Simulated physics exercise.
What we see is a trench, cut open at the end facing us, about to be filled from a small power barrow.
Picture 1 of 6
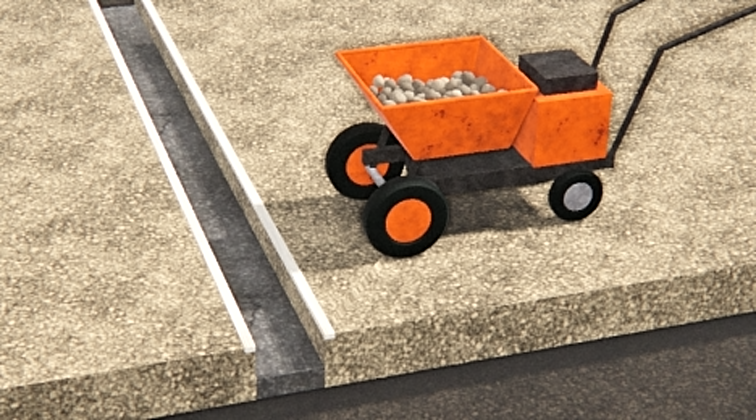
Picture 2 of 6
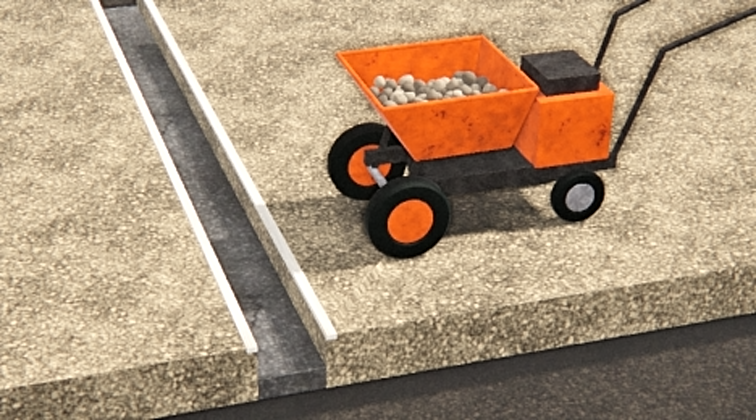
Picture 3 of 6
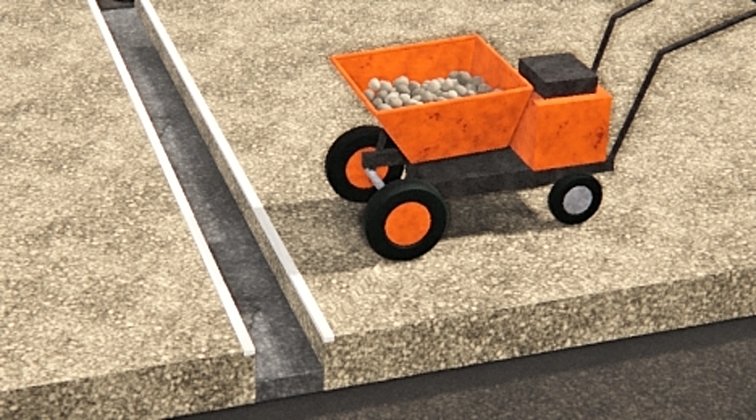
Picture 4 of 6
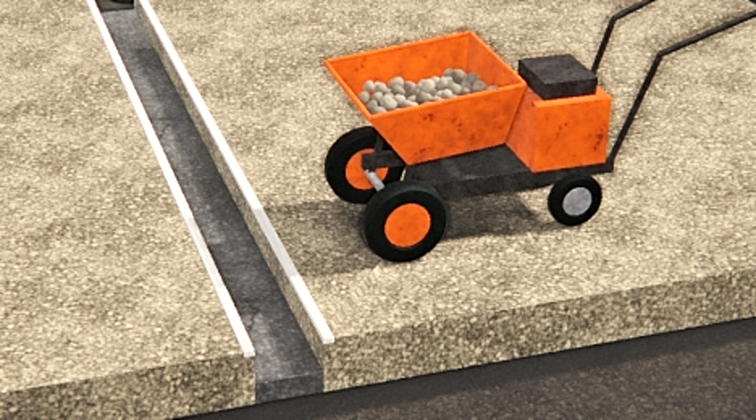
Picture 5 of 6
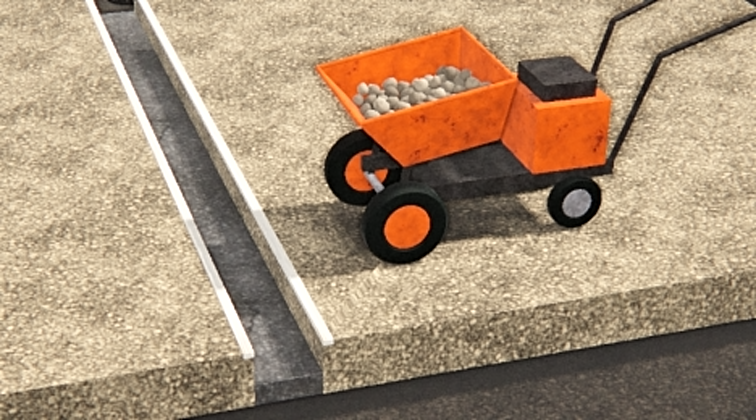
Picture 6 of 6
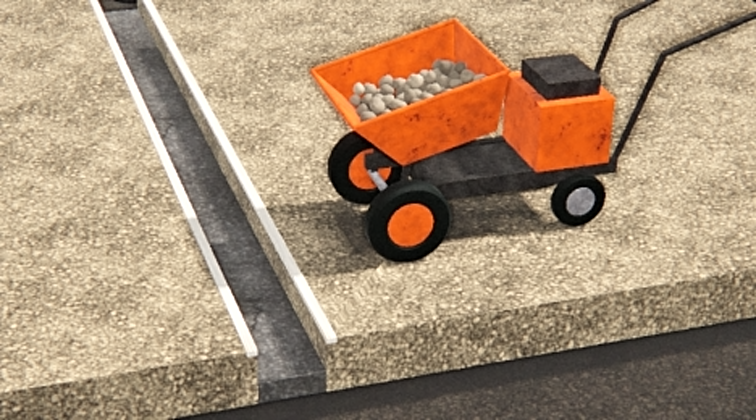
The orange skip of a small power barrow, loaded with rounded pebbles, sat level at first, then tilted slowly a little to the left, while its wheels stayed beside a narrow open trench.
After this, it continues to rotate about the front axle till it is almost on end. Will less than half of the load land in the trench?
Most goes in.
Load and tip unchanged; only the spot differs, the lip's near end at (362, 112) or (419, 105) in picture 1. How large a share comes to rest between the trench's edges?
60 per cent, then 90 per cent.
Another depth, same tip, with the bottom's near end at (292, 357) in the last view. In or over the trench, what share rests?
80 %.
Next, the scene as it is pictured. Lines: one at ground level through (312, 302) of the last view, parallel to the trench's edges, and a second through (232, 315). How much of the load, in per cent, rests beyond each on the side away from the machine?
Close to 100 and 0 per cent respectively.
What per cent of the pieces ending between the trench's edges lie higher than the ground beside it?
5 per cent or so.
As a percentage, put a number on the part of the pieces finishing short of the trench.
Roughly 0 per cent of the load.
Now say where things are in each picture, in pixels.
The first frame shows lip of the skip at (382, 109), level; top of the load at (431, 96), river pebbles; first edge of the trench at (310, 298); far edge at (233, 310), the trench over half as wide as the skip, and about half as deep as wide.
The second frame shows lip of the skip at (382, 110), level; top of the load at (432, 96).
The third frame shows lip of the skip at (376, 114), tipped barely; top of the load at (451, 97).
The fourth frame shows lip of the skip at (369, 119), tipped a little; top of the load at (446, 96).
The fifth frame shows lip of the skip at (360, 124), tipped a little; top of the load at (453, 102).
The sixth frame shows lip of the skip at (354, 128), tipped a little; top of the load at (455, 86); first edge of the trench at (312, 302); far edge at (235, 314).
Soon, skip tipped steeply; all in the skip.
A while on, skip tipped steeply; nearly all in the skip; a small part in or heaped over the trench; a small part falling.
Towards the end, skip tipped right over; a small part in the skip; most in or heaped over the trench; a small part beyond it.
Finally, skip tipped right over; nearly all in or heaped over the trench; a small part beyond it.
